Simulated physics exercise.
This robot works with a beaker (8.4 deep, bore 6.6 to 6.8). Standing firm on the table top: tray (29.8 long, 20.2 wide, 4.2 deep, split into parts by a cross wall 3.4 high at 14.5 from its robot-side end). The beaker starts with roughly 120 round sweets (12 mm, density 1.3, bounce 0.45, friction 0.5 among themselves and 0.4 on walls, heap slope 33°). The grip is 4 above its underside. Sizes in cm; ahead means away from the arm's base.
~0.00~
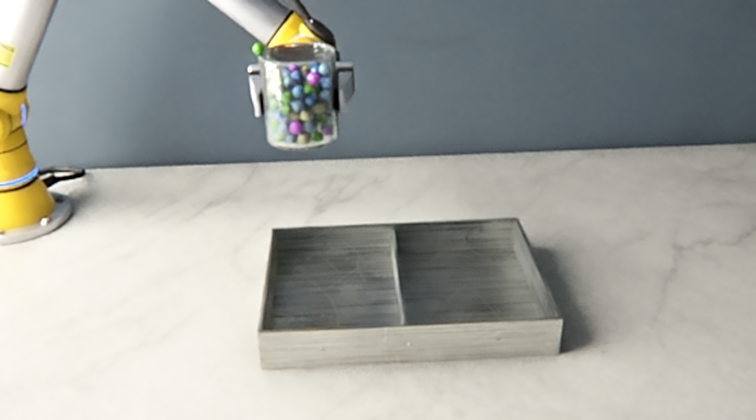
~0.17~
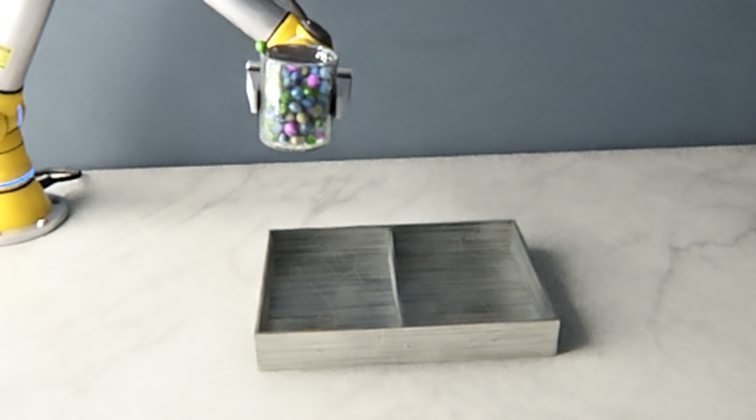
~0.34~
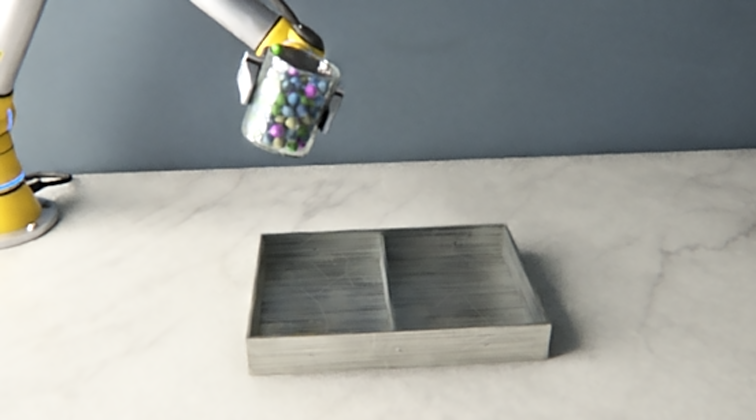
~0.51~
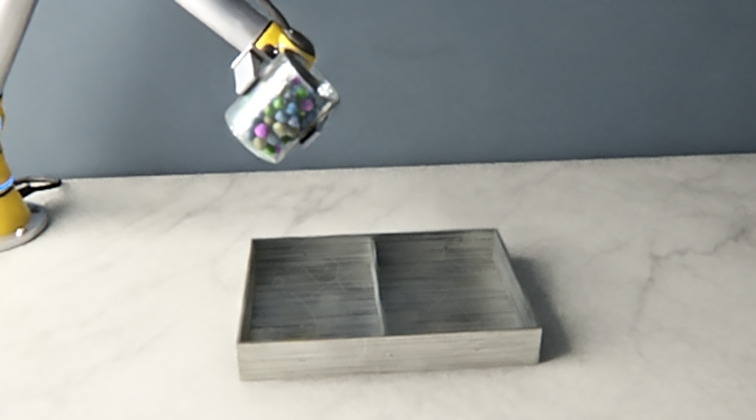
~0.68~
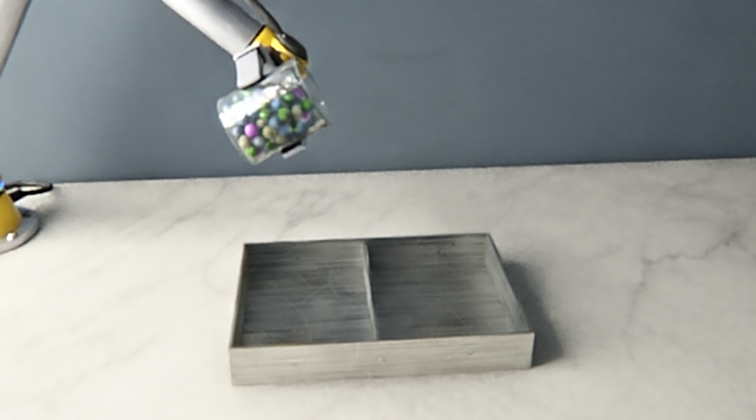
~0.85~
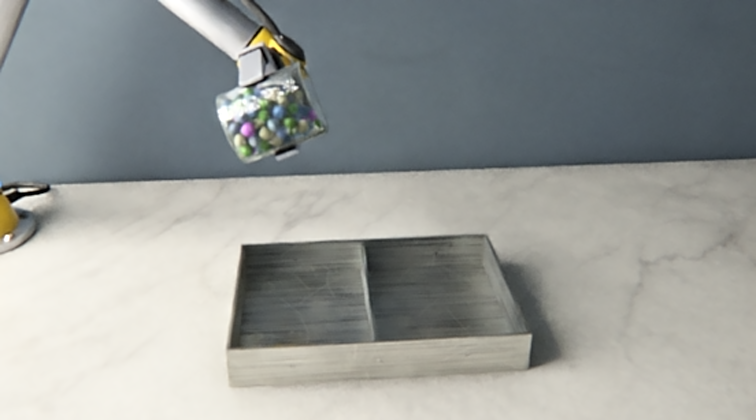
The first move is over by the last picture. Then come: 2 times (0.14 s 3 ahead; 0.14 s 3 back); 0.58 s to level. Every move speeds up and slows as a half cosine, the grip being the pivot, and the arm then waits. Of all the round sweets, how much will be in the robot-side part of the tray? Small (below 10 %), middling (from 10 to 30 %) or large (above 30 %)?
A small share, below 10 %, ends in the robot-side part of the tray.
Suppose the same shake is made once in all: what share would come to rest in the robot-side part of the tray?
Then about 0 per cent.
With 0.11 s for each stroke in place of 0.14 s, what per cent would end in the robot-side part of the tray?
It would be near 5 per cent.
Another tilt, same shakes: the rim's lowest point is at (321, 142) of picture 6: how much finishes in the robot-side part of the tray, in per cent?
Some 20 per cent.
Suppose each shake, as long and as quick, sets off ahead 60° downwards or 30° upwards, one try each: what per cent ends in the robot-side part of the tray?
About 0 and 10 per cent.
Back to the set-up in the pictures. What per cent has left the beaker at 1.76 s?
Some 10 per cent.
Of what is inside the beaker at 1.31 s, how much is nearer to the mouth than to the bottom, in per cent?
Some 45 per cent.
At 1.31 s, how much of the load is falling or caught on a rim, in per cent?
About 0 per cent.
After 1.31 s, tilted 69° forward, highest piece 27 above the table; 112 in the beaker, 2 in the robot-side part, 1 in the far-side part.
After 1.76 s, tilted 23° forward, highest piece 28 above the table; 105 in the beaker, 6 in the far-side part, 4 in the robot-side part.
After 2.19 s, level, highest piece 29 above the table; 105 in the beaker, 6 in the far-side part, 4 in the robot-side part.
After 3.24 s, level, highest piece 29 above the table; 105 in the beaker, 6 in the far-side part, 4 in the robot-side part.
At rest, 105 in the beaker, 6 in the far-side part, 4 in the robot-side part. That is 3 % in the robot-side part of the tray.
